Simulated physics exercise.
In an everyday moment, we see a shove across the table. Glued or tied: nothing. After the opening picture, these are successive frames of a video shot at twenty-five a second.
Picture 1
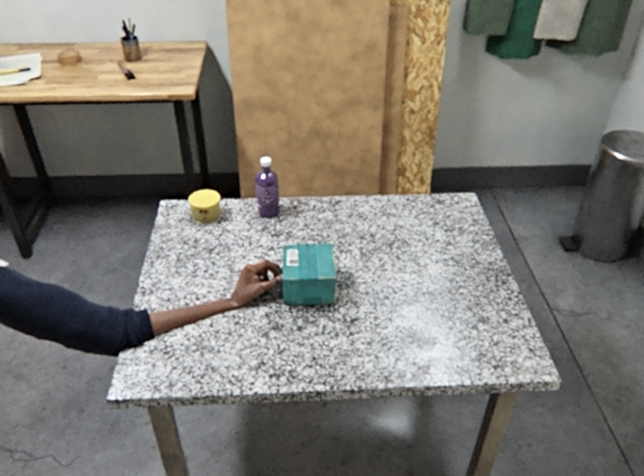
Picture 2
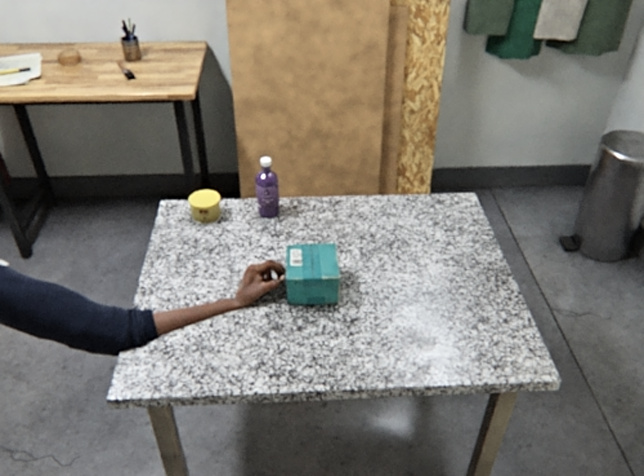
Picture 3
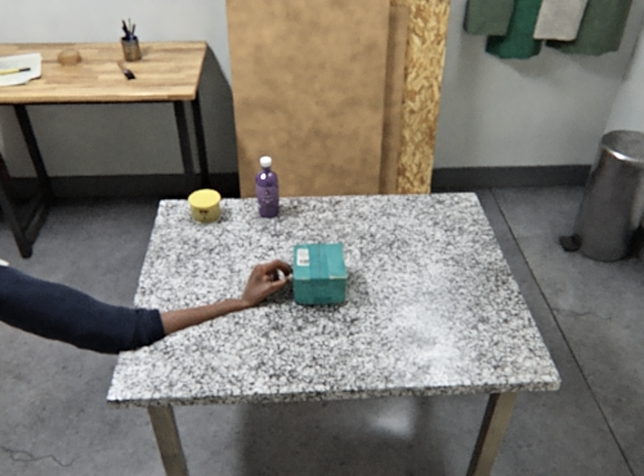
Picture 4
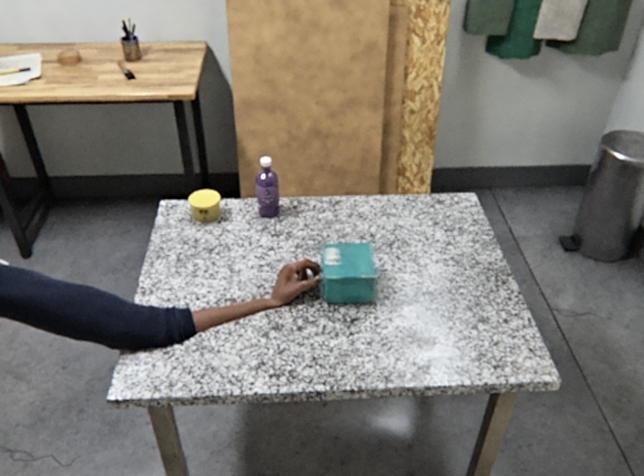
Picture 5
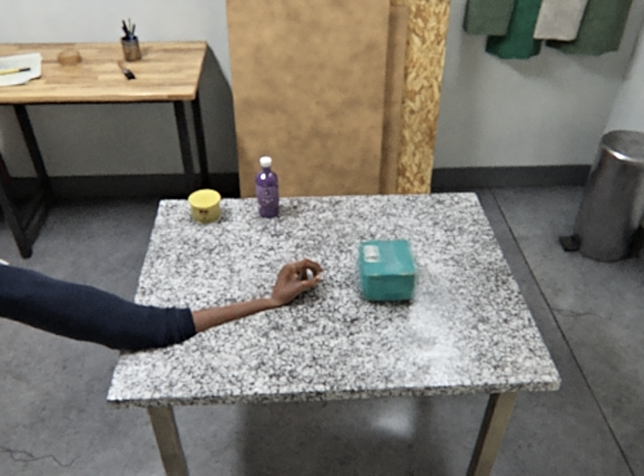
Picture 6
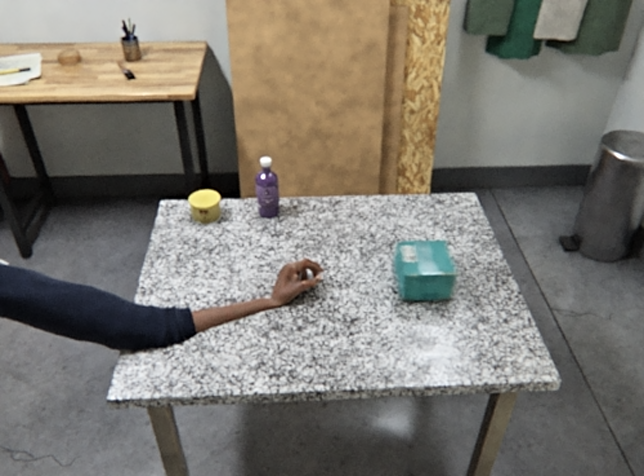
A hand pushing a turquoise box rightward across a speckled table, then staying still as the box slides farther right.
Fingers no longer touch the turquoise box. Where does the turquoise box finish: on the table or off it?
Off it.
Then, 0.20 s on from there, turquoise box now off the table.
Then, 0.40 s on from there, things are still on the move.
Then, 0.60 s on from there, as before.
In the end, off the table, turquoise box.
